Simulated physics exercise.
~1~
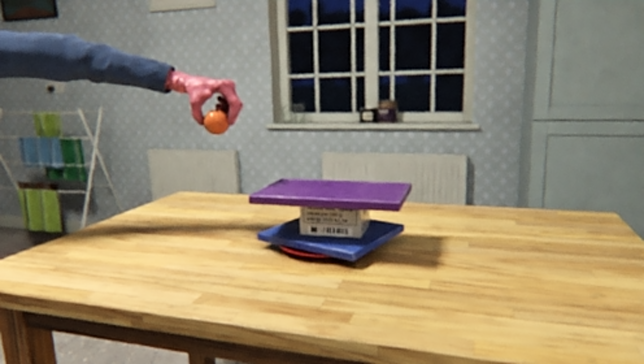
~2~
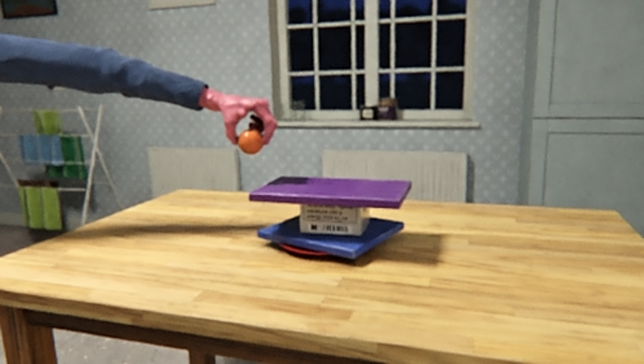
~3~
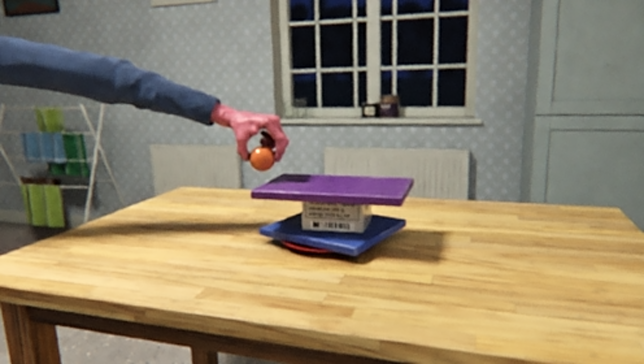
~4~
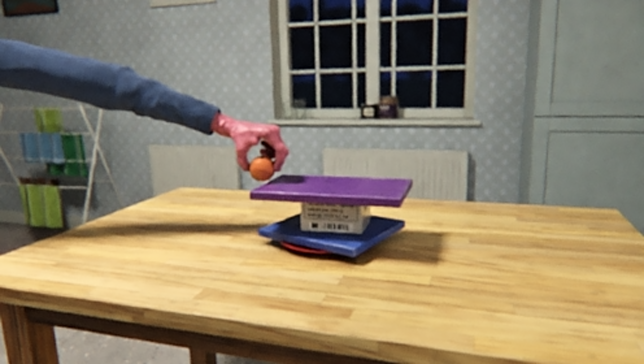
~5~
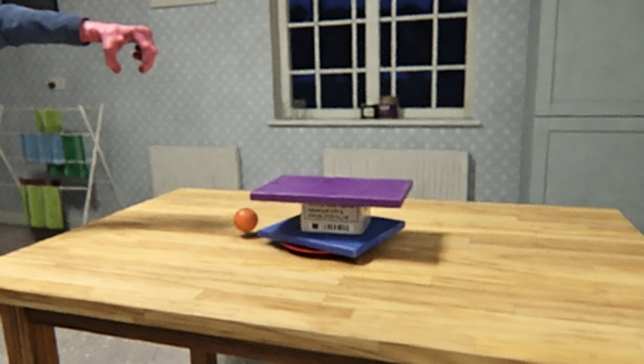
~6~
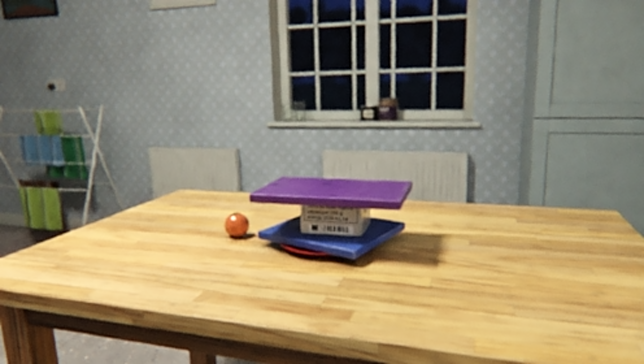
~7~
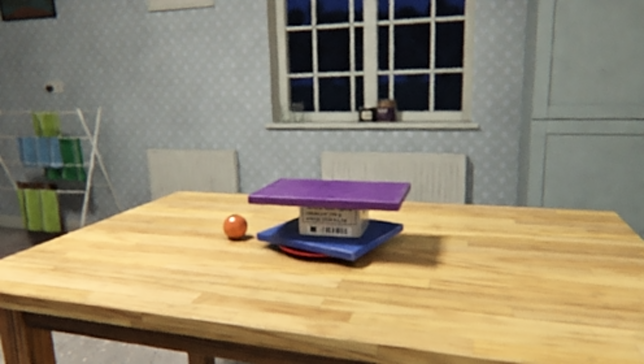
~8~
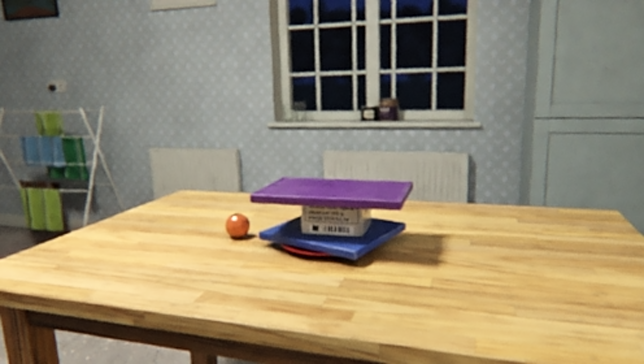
An orange tomato, released by a hand at the purple tray's left edge, drops onto the table.
